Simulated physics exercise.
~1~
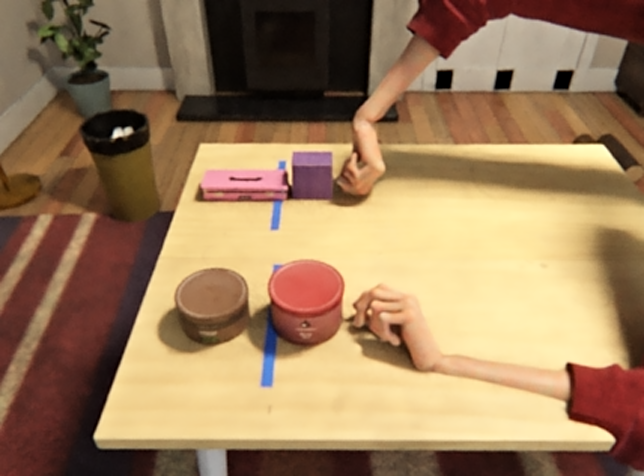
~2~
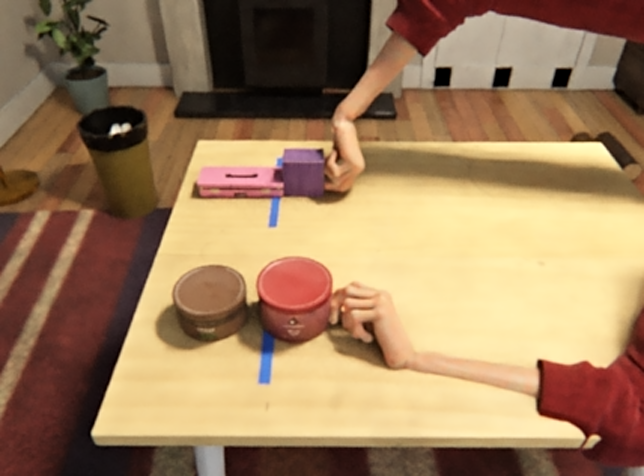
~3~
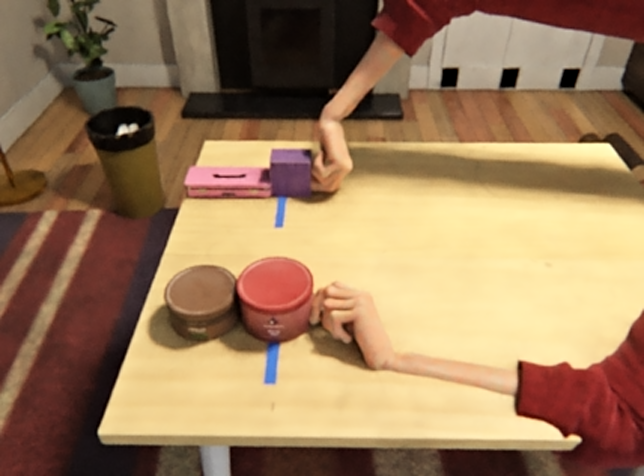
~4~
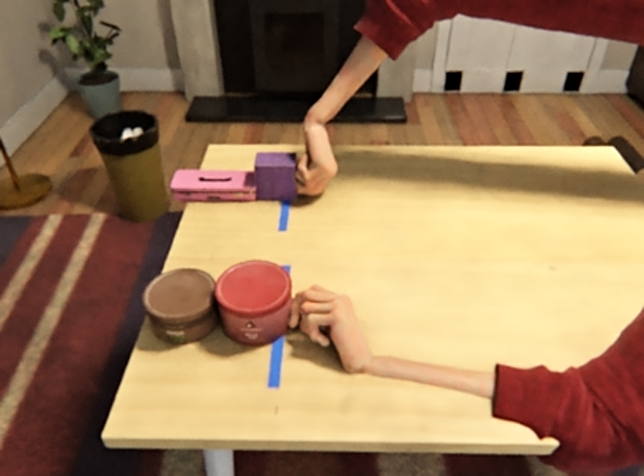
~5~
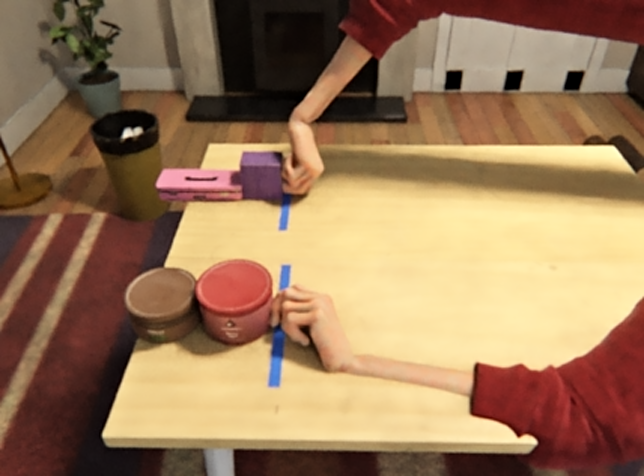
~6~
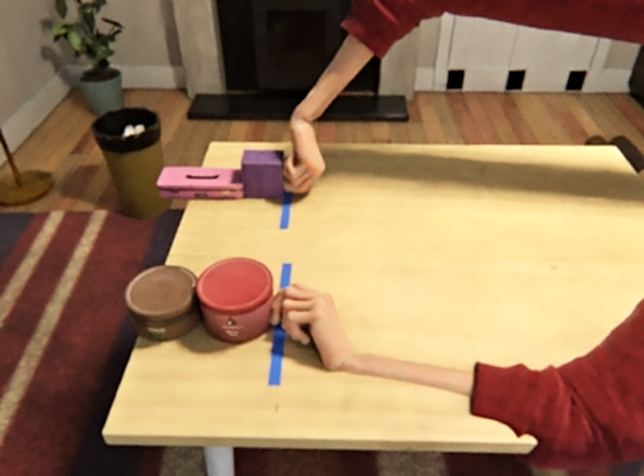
On a table, two hands push a block and tub left, shifting a case and brown tub, which stay on.
